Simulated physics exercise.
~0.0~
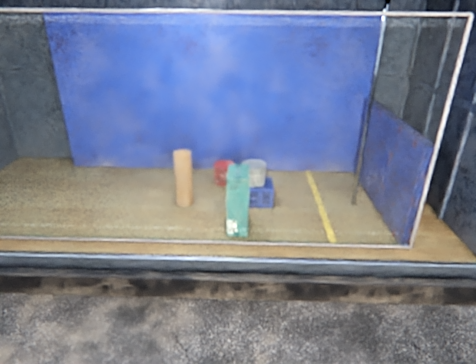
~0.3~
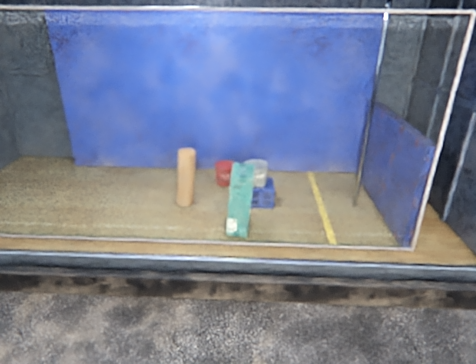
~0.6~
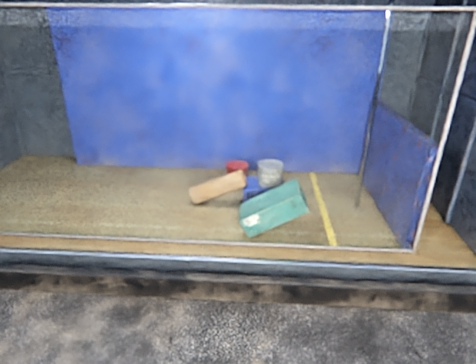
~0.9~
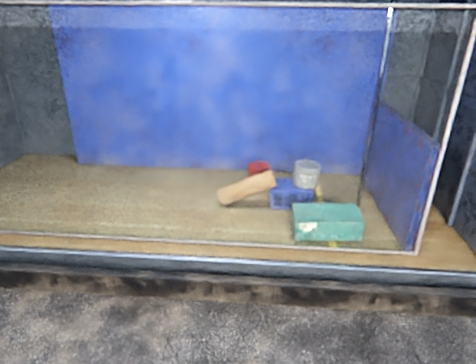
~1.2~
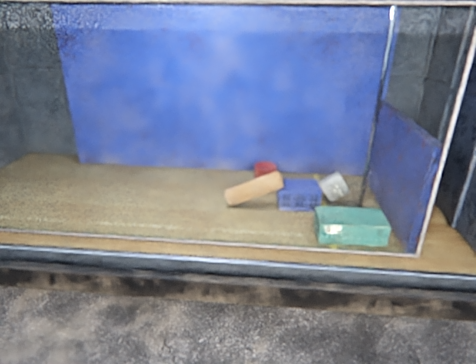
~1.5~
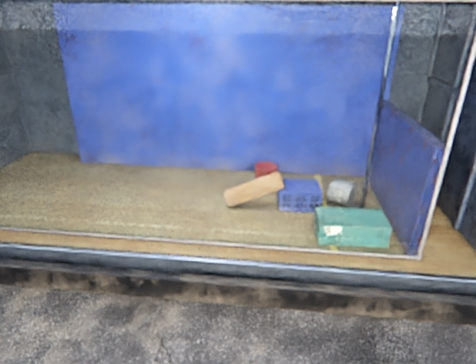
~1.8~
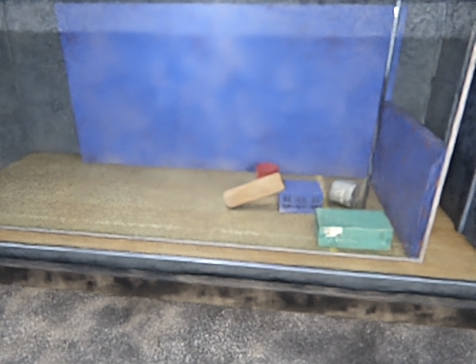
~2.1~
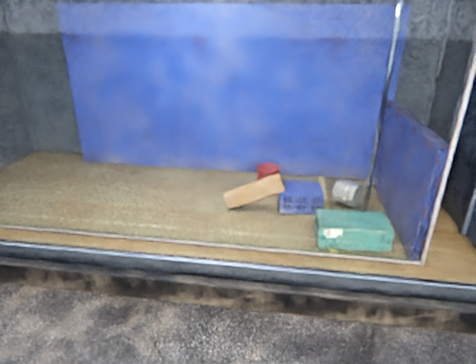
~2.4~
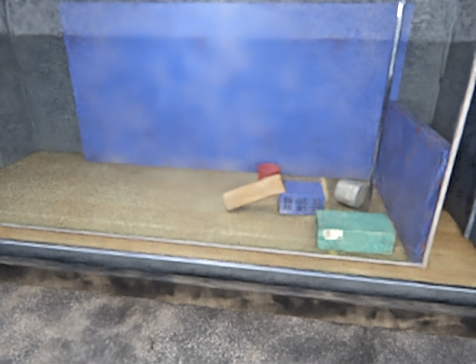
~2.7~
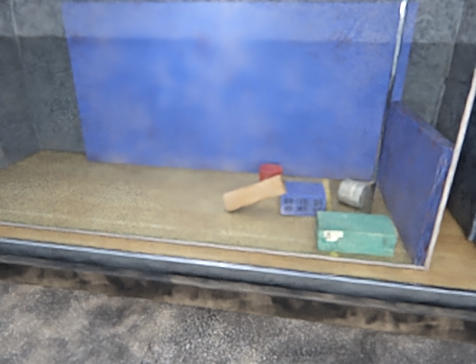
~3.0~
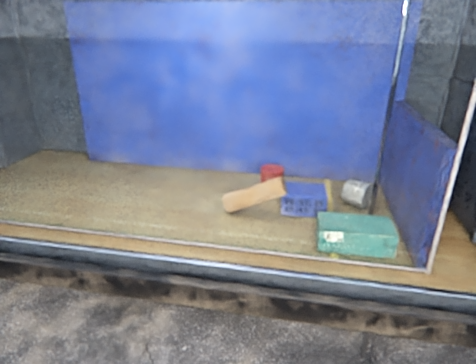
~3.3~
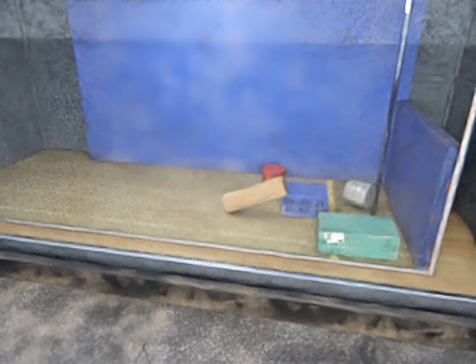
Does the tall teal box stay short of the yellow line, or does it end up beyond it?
It ends up beyond the yellow line, lying on its side toward the right end of the bay.
In a blue-backed bay with a sandy floor, an upright teal box and brown roll toppled as the cluster of objects slid right; the grey bucket tipped over near the side wall, and everything settled with the teal box past the yellow line.
